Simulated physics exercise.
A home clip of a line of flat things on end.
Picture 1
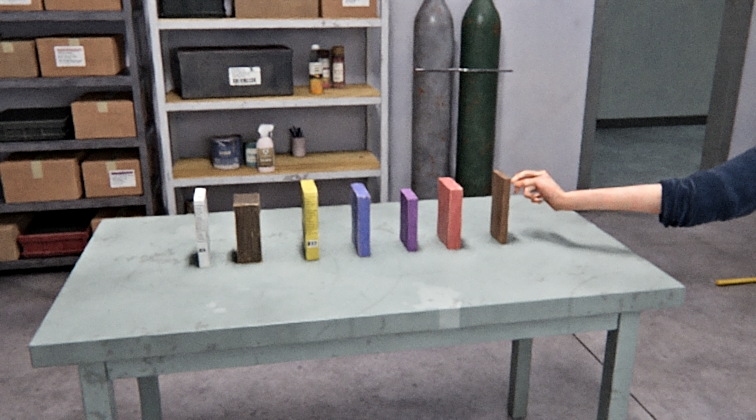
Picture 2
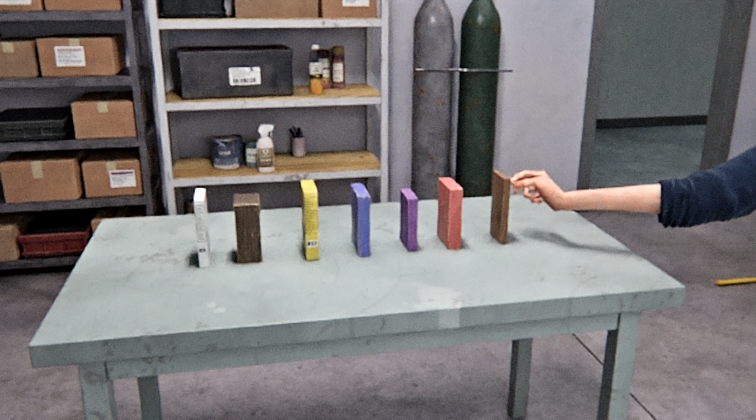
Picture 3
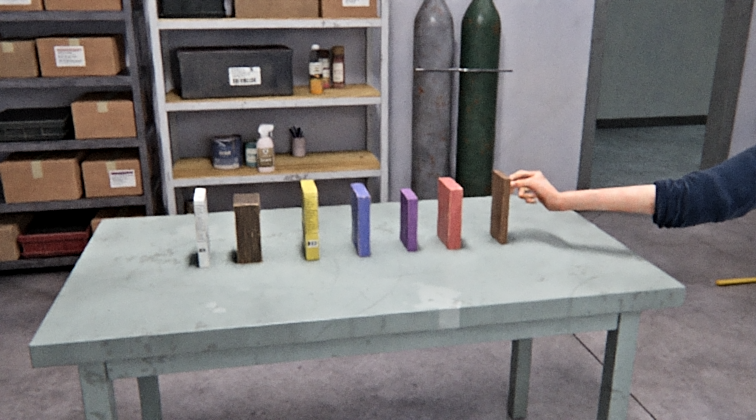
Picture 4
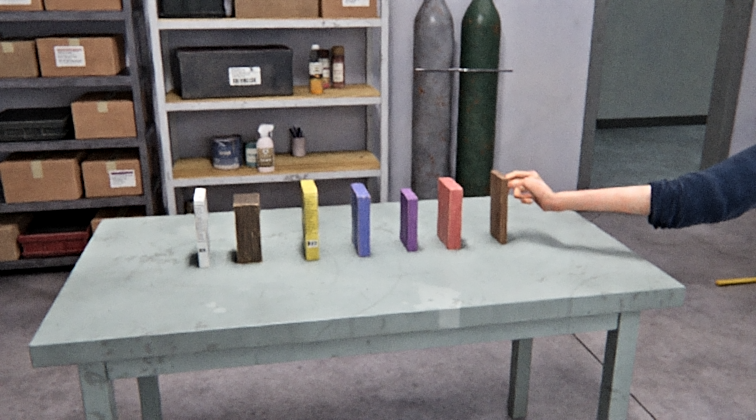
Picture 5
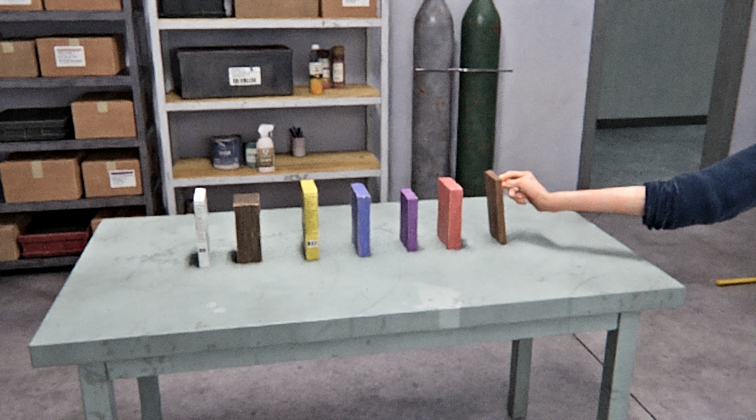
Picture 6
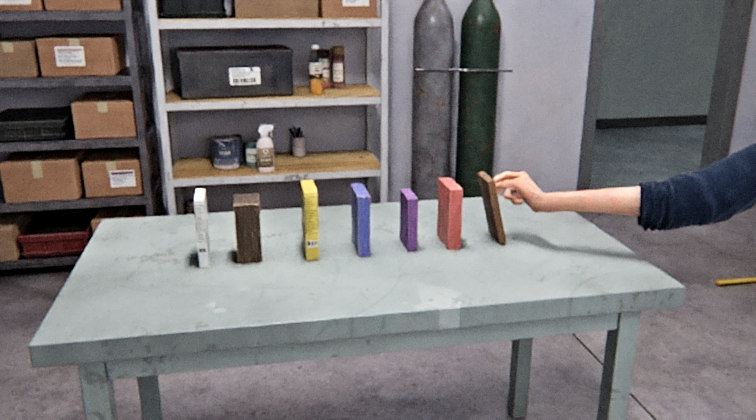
In a storage room with shelves of boxes and two tall gas cylinders behind, a pale green table is seen from slightly above by a still camera. Seven upright blocks stand in a row, white, dark brown, yellow, blue, purple, red and brown from left to right. A hand reaching from the right touches the brown block's top, then pushes it gradually into a slight leftward lean.
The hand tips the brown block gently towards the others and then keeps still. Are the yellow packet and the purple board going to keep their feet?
The yellow packet falls over, the purple board falls over.
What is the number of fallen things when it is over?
7 of them.
Then, 0.60 s past the last view, brown block 73° over; purple board rocked 42° from its first pose near (390, 224); red board rocked 59° from its first pose.
Then, 0.90 s past the last view, brown block 77° over; purple board on its side near (380, 237); yellow packet rocked 49° from its first pose near (276, 228); red board rocked 74° from its first pose.
Then, 1.10 s past the last view, brown block 77° over; yellow packet rocked 67° from its first pose near (268, 237); purple board on its side near (380, 237); black block on its side.
Finally, down or leaning hard on the table, blue block, black block, yellow packet, red board and purple board. Final places as the last picture's camera would see them, yellow packet near (266, 237), purple board near (380, 237).
